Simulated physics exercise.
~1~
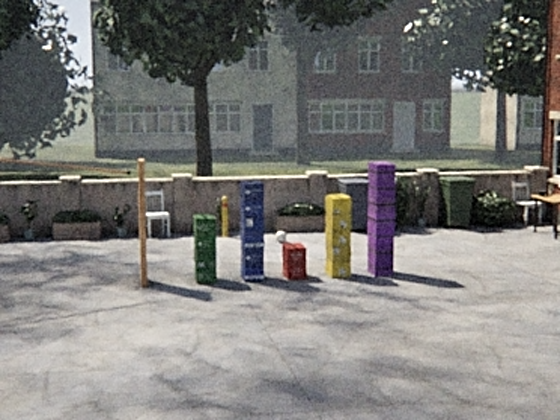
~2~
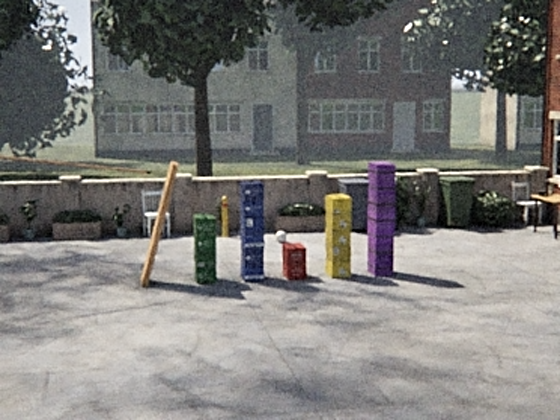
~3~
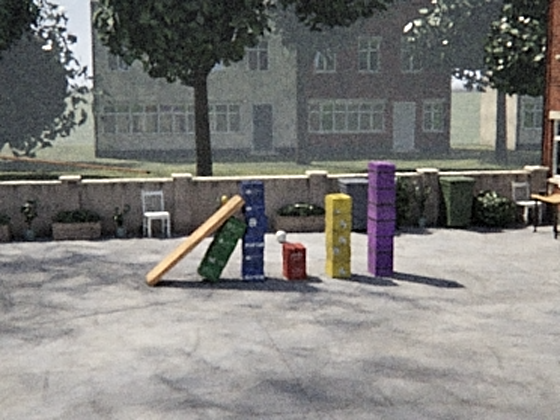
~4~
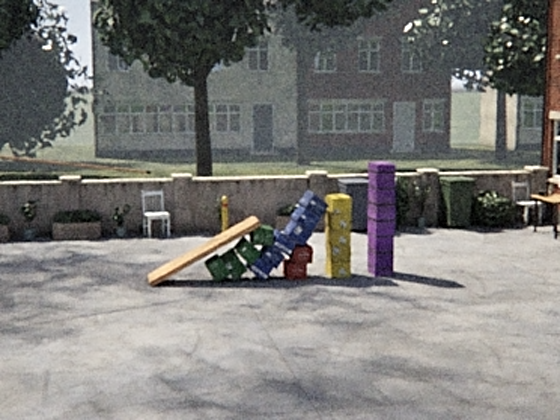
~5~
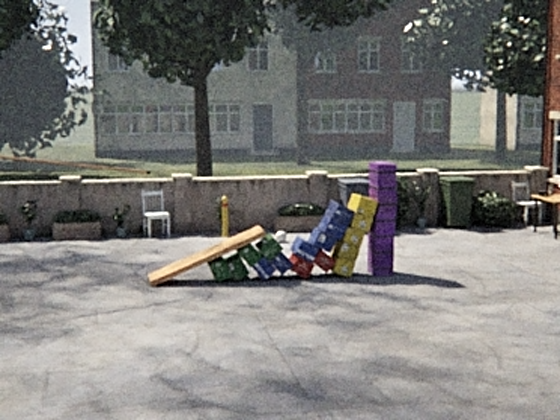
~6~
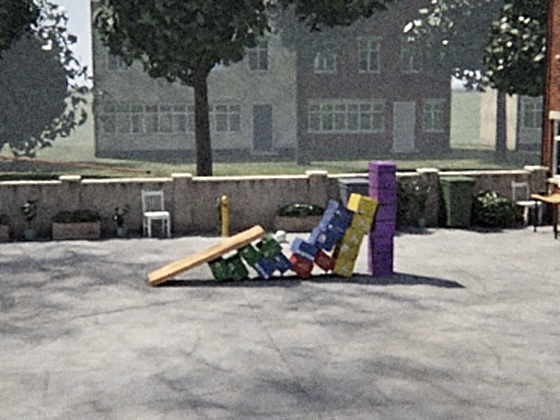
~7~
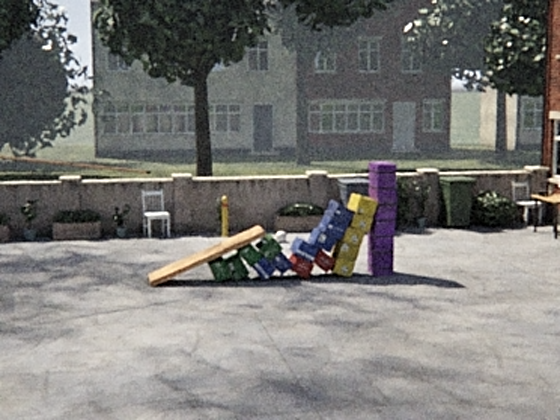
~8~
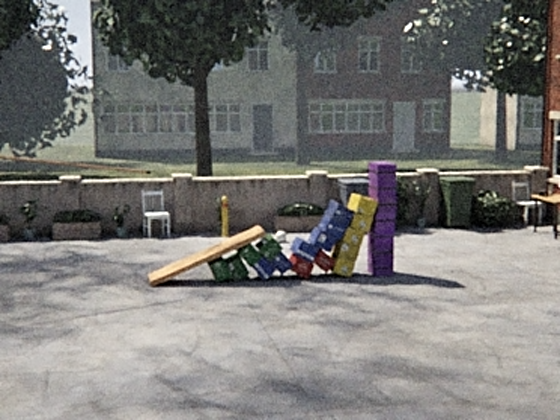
In a paved yard before a low wall, an upright wooden board stands left of a row of stacked cartons, green, blue, a short red, yellow and a tall purple. The board tips to the right and leans into the green stack, pushing it over against the blue one. The blue stack buckles and topples over the red, then comes to rest on the yellow. The yellow stack tilts right until it leans on the purple. Everything stops there, with green, blue and red cartons jumbled, the board slanting across them and purple still upright.
